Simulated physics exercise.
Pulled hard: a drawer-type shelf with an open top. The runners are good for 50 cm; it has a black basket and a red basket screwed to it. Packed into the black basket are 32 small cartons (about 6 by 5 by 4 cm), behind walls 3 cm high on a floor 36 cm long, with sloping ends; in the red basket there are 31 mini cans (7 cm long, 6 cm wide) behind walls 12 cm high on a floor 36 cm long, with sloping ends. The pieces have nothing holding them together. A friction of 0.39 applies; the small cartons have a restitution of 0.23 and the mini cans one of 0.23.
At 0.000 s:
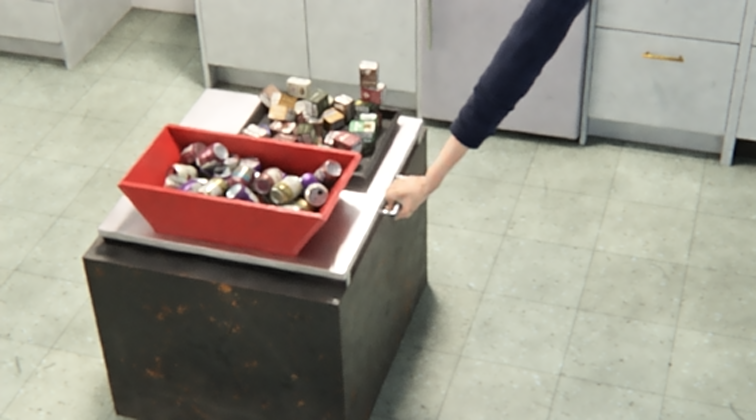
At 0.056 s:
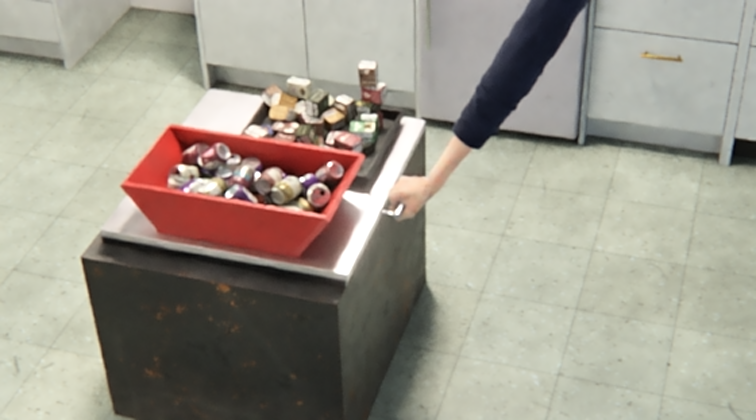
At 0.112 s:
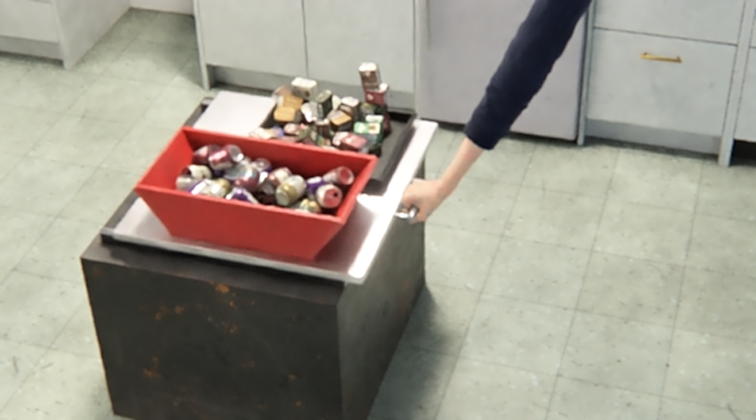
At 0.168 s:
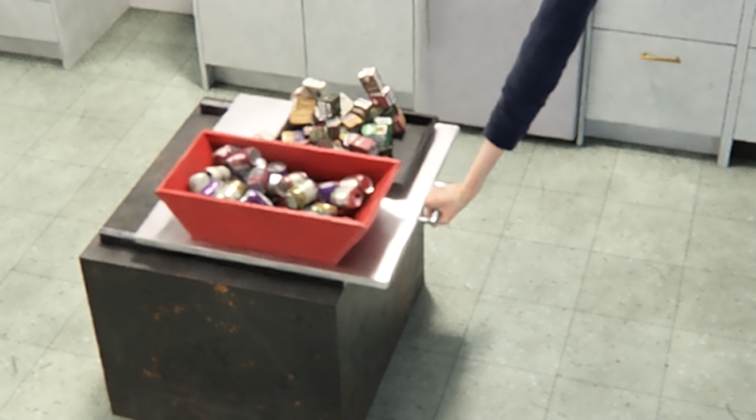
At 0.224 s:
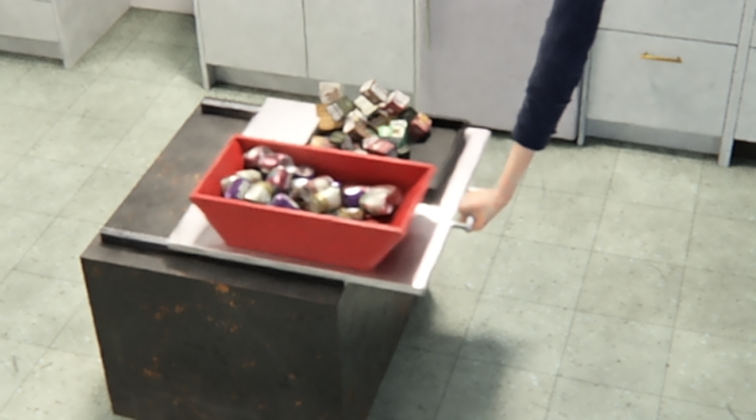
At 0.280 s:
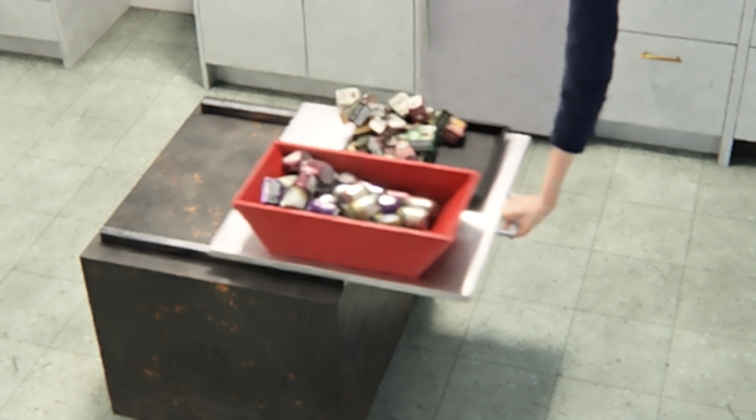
The clip opens with a hand gripping the handle of a shelf on a dark, rust-marked cabinet, with cans in a red basket and small cartons in a black one behind. The arm pulls the shelf right, slowly then faster, uncovering the cabinet top as the cans shift and the upright cartons topple.
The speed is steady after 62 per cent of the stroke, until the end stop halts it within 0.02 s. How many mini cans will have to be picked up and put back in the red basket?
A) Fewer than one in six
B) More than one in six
(A) Fewer than one in six.
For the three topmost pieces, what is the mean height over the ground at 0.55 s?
Around 84 cm high.
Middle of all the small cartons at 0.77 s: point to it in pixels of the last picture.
They're centred near (527, 166).
After 0.35 s, end of travel.
After 0.43 s, 4 of 32 out of the black basket and 0 of 31 out of the red basket.
After 0.55 s, 9 of 32 out of the black basket and 1 of 31 out of the red basket.
After 0.77 s, 11 of 32 out of the black basket and 1 of 31 out of the red basket.
Outcome (at 1.21 s), 12 of 32 out of the black basket and 1 of 31 out of the red basket. Asked share, 1 of 31, 3 per cent.
